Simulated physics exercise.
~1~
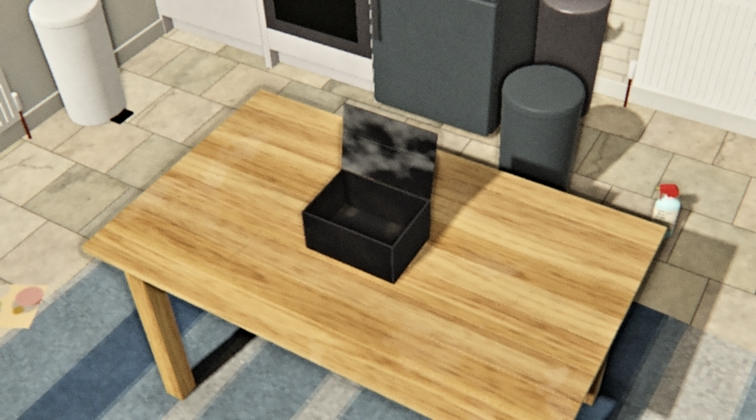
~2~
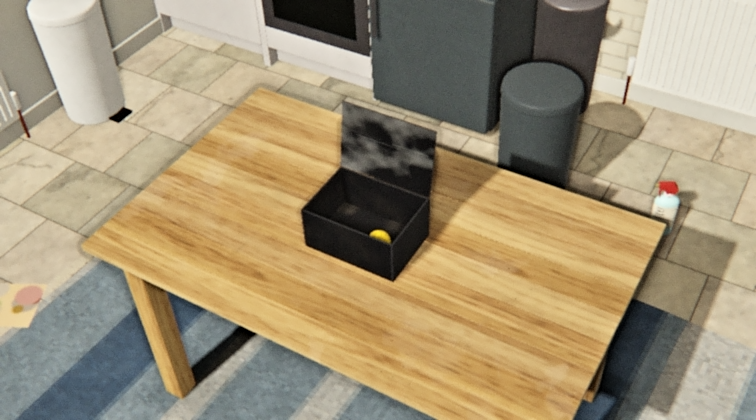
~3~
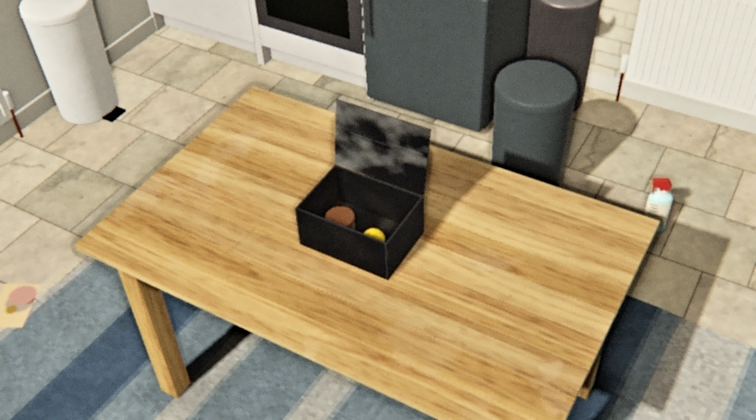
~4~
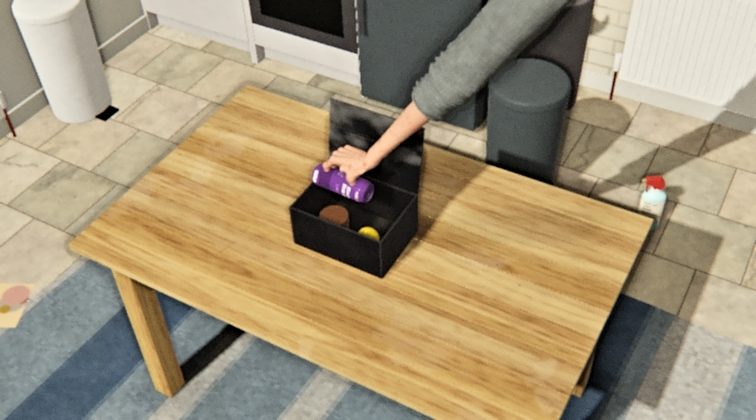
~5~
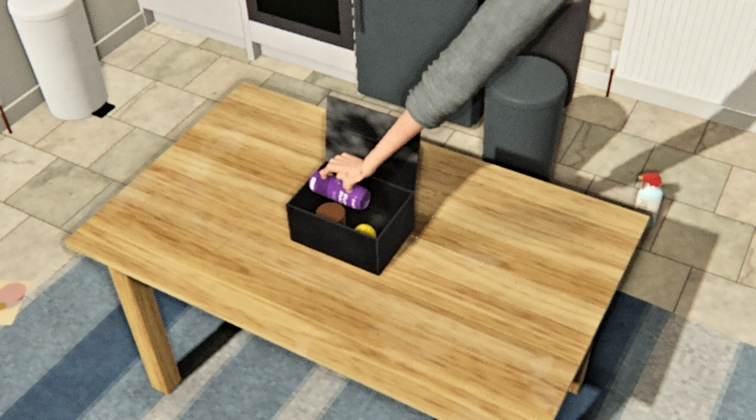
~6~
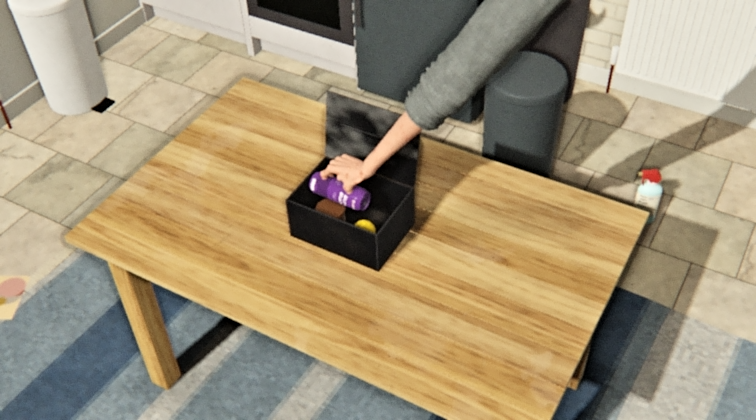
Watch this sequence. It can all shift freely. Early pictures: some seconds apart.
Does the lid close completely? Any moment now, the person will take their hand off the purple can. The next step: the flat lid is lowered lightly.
Meets the rim.
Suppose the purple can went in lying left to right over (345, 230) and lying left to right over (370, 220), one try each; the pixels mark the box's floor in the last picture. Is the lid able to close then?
Well, first it fits down fine, and then it fits down fine.
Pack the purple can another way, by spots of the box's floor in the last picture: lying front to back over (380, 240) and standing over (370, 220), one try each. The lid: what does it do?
On the first try the lid comes fully down; on the second it remains open.
Then, 1.10 s after the last picture, lid starting down; purple can rolled well along near (354, 203).
Then, 1.90 s after the last picture, lid 37° above the rim; purple can rolled well along near (354, 203).
At rest, lid shut; moved from the start, purple can; the other 2 in place. Seen from the same camera at the end, purple can near (355, 202).
